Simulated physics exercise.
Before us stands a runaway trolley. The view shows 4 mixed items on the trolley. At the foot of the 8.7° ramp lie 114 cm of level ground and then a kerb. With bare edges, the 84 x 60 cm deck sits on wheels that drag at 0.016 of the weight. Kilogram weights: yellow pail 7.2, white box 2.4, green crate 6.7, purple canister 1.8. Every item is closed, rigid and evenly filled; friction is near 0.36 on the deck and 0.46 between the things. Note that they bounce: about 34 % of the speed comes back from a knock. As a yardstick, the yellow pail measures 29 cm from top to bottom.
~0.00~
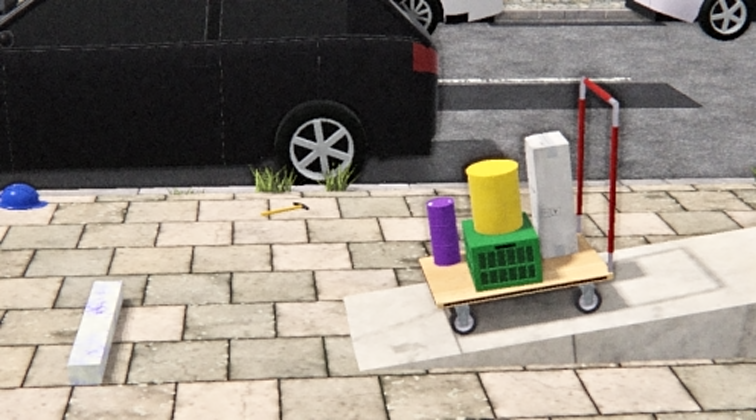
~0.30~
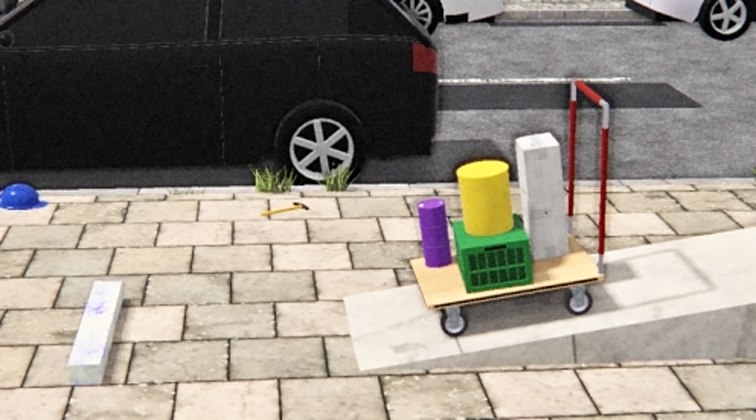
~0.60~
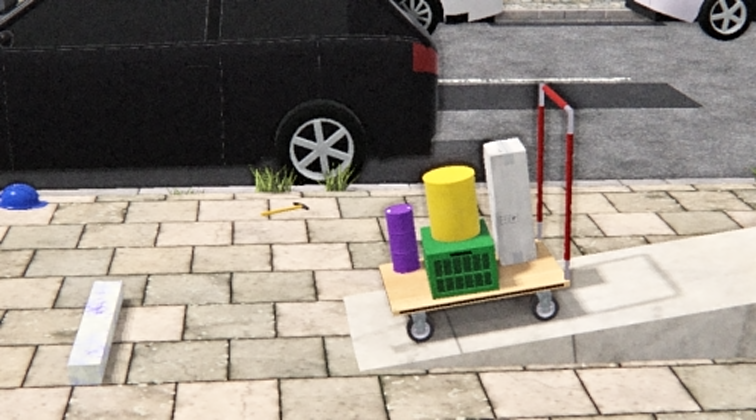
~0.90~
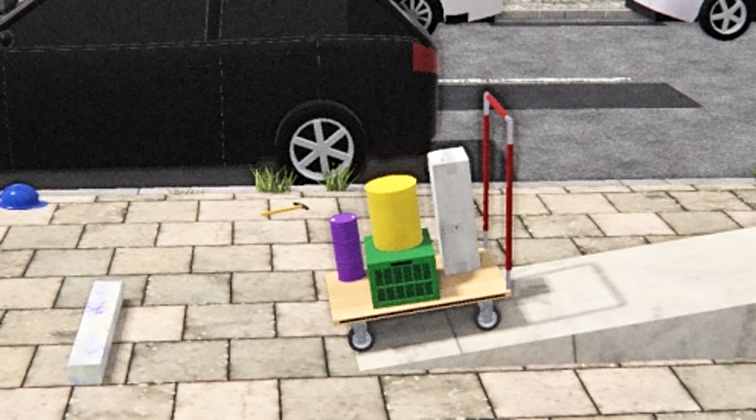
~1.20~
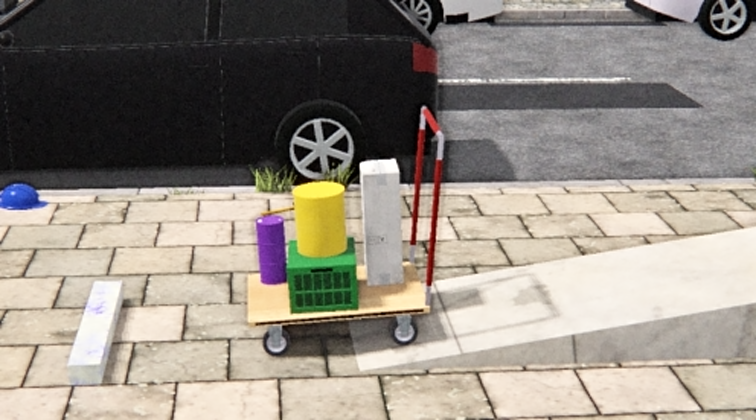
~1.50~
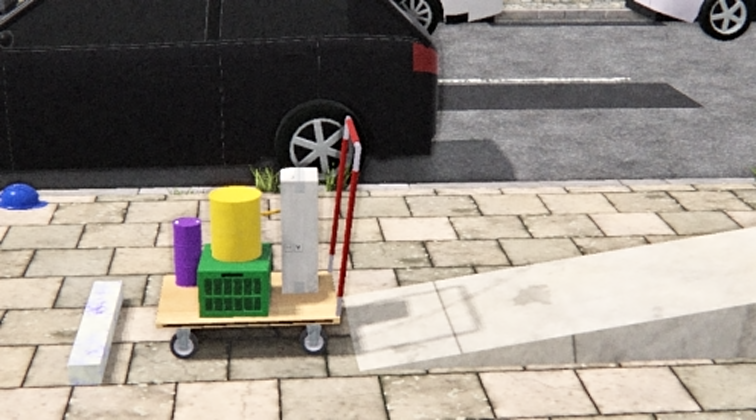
A flat trolley carrying a purple canister, a yellow pail on a green crate, and a tall white box rolled left down a ramp and onto the paving, passing in front of a parked black car.
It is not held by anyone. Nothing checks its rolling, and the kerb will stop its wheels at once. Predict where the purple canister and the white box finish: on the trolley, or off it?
They finish like this: Purple canister off the trolley; white box on the trolley.
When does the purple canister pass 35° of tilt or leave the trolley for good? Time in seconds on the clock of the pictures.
At around 1.9 seconds on the pictures' clock.
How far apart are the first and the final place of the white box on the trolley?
I'd say about 26 cm between start and finish.
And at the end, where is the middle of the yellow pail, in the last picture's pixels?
You'll see it about at (114, 227) in the last picture.
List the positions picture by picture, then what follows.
In the first picture, 155 cm left to run; purple canister (444, 232); white box (551, 195).
In the second picture, 151 cm left to run; yellow pail (486, 199); green crate (492, 253).
In the third picture, 135 cm left to run; yellow pail (453, 204); green crate (459, 258).
In the fourth picture, 107 cm left to run; yellow pail (395, 213); green crate (401, 267).
In the fifth picture, 69 cm left to run; yellow pail (320, 220); green crate (323, 274).
In the sixth picture, 28 cm left to run; purple canister (188, 252); white box (300, 230).
By 1.80 s, trolley at the kerb; white box 9 cm from its spot near (219, 231); purple canister 9 cm from its spot near (107, 254); yellow pail 9 cm from its spot.
By 1.90 s, trolley at the kerb; purple canister now off the trolley; white box rocked 7° off its seat near (202, 231); yellow pail 18 cm from its spot.
By 2.10 s, trolley at the kerb; white box rocked 25° off its seat near (183, 230); yellow pail 26 cm from its spot; green crate 22 cm from its spot.
When it is over (2.7 s), off the trolley, purple canister; not toppled but over 10 cm from the start, yellow pail, white box and green crate. End places, in pixels of the last picture, purple canister near (39, 311), white box near (183, 230).
